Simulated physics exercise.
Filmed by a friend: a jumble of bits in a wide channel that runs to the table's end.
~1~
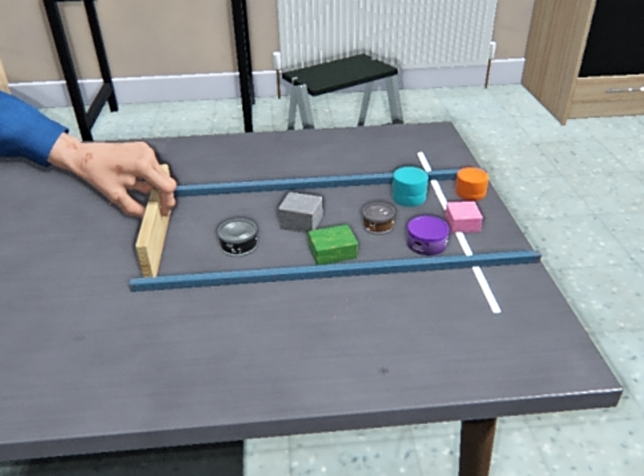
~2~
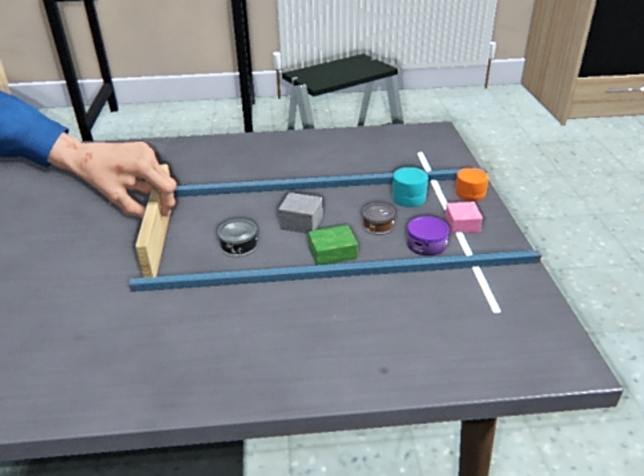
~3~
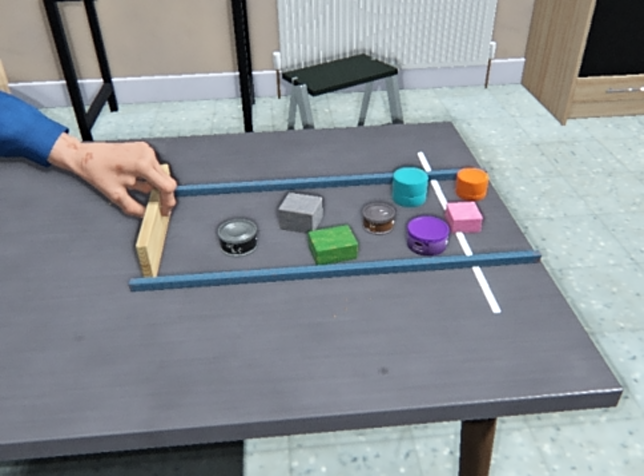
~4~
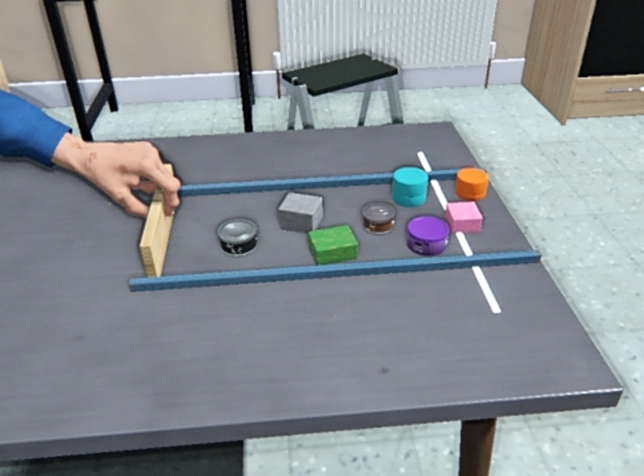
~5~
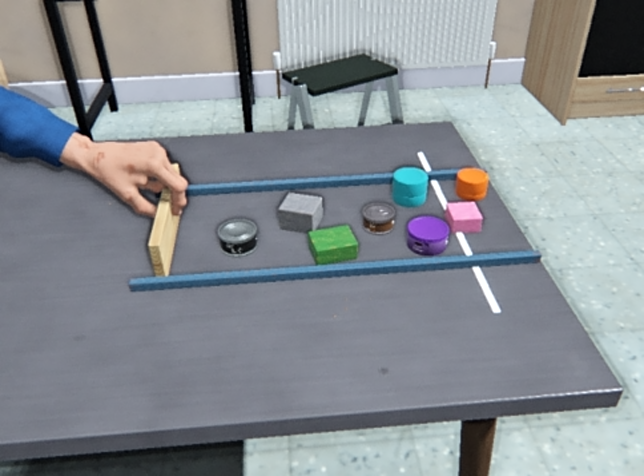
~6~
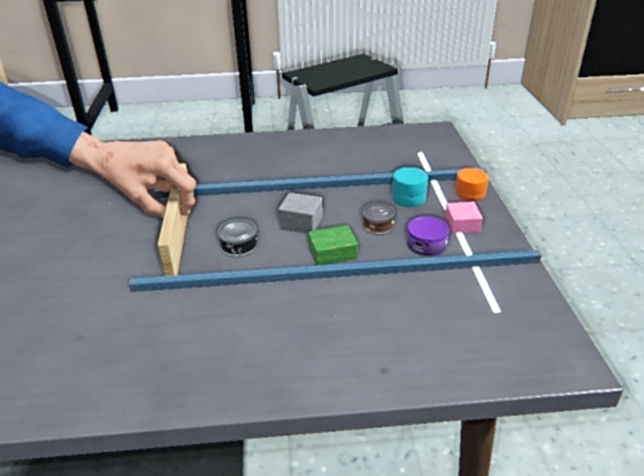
In a room with a pale speckled floor, a dark grey tabletop is seen from above at an angle, with a small step stool and a white radiator behind it. Between two blue rails lie a black tin, grey and green blocks, a brownish round piece, turquoise, purple and orange round pieces and a pink block, near white tape. A blue-sleeved hand holds a wooden board upright at left, still at first, then slides it slightly right, the pieces and camera unmoving.
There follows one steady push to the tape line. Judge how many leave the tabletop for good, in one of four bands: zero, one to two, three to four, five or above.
That falls in the band one to two.
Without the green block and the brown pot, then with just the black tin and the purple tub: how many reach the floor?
You'd get 0 in the first case and 0 in the second one.
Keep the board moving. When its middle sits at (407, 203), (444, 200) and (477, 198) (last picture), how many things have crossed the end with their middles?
Result per place: 0; 1; 4.
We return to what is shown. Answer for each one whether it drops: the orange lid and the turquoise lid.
Orange lid: Stays; turquoise lid: Stays.
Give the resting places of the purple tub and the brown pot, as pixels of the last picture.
Final centres, first then second: (517, 232), (501, 210).
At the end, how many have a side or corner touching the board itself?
It is in contact with 4.
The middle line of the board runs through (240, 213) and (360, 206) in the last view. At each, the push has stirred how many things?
It comes to 1 for the first spot, 5 for the other.
A little later, none off yet; orange lid at rest near (472, 184); pink block at rest near (463, 218); turquoise lid at rest near (410, 187).
When it is over, the number that fall off is one or two; down, pink block.
